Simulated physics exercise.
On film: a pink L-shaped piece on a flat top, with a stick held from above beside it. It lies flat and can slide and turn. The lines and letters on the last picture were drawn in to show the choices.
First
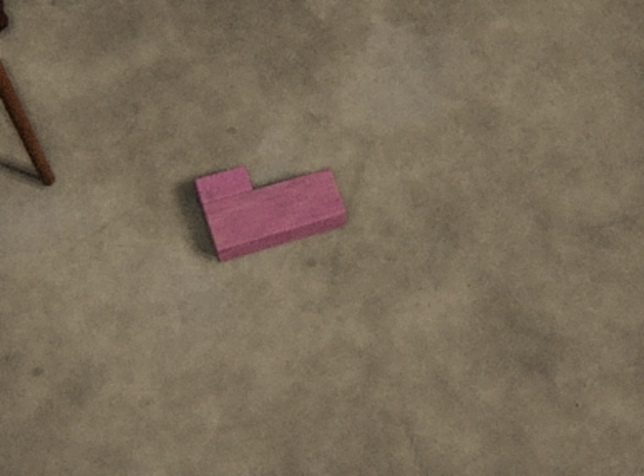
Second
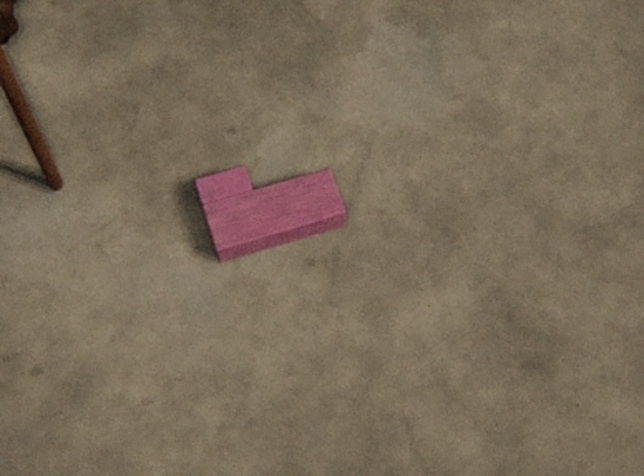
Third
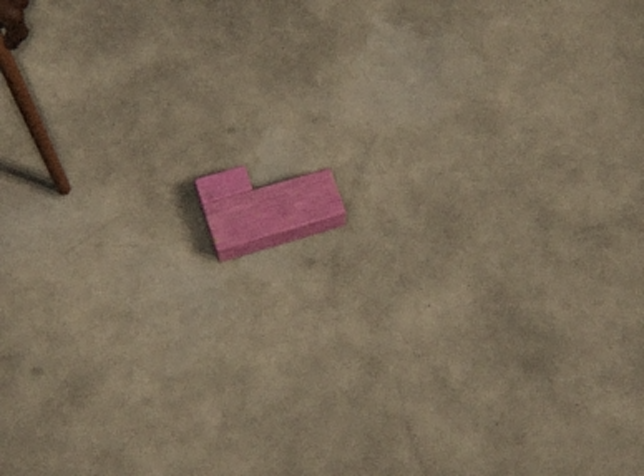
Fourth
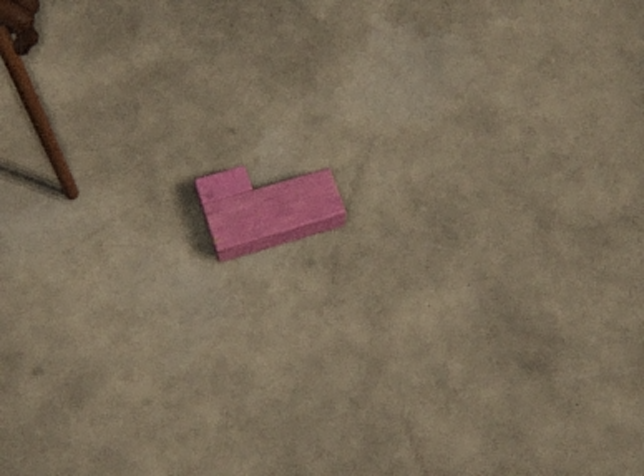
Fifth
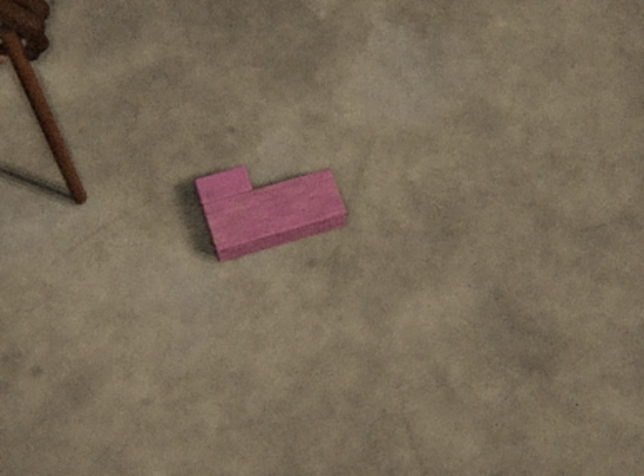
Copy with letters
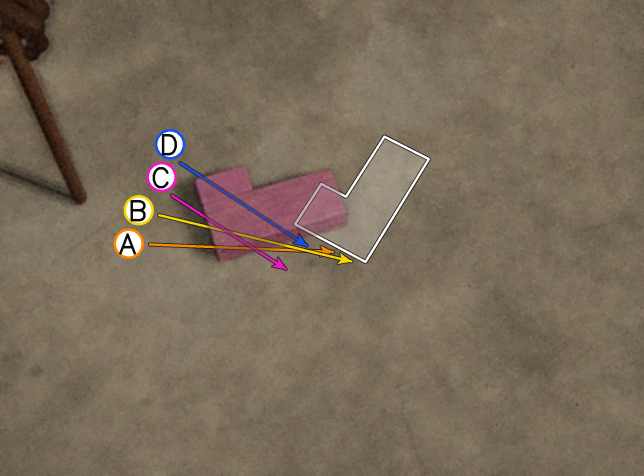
A thin reddish-brown stick, its upper end joined to a darker brown shape, moves slowly rightward and slightly downward at the upper left of a mottled grey-brown surface, seen from a high, steady view. A pink L-shaped piece lies flat left of centre, clear of the stick. More of the dark shape comes into view as the stick advances, while the piece stays still.
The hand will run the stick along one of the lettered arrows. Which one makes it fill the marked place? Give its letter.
Stroke B puts it in the outline.
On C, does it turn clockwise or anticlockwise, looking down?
On that stroke, anticlockwise.
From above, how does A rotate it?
It turns anticlockwise.
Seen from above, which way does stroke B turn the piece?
Anticlockwise.
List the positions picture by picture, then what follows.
In the first frame, pink L-shaped piece (274, 208).
In the second frame, pink L-shaped piece (274, 208).
In the third frame, pink L-shaped piece (274, 208).
In the fourth frame, pink L-shaped piece (274, 208).
In the fifth frame, pink L-shaped piece (274, 208).
On the marked copy, A from (150, 244) to (333, 252); B from (159, 215) to (351, 261); C from (172, 195) to (286, 269); D from (180, 163) to (307, 246).
Following B. Soon after the start, foot of the stick (229, 233), piece (302, 207).
Later, foot of the stick (299, 249), piece (358, 194).
In the end, foot of the stick (351, 262), piece (376, 184); it fills the outline.
As for the rest, A leaves the piece out of the outline, at (347, 171); C leaves the piece out of the outline, at (335, 203); D leaves the piece out of the outline, at (354, 278).
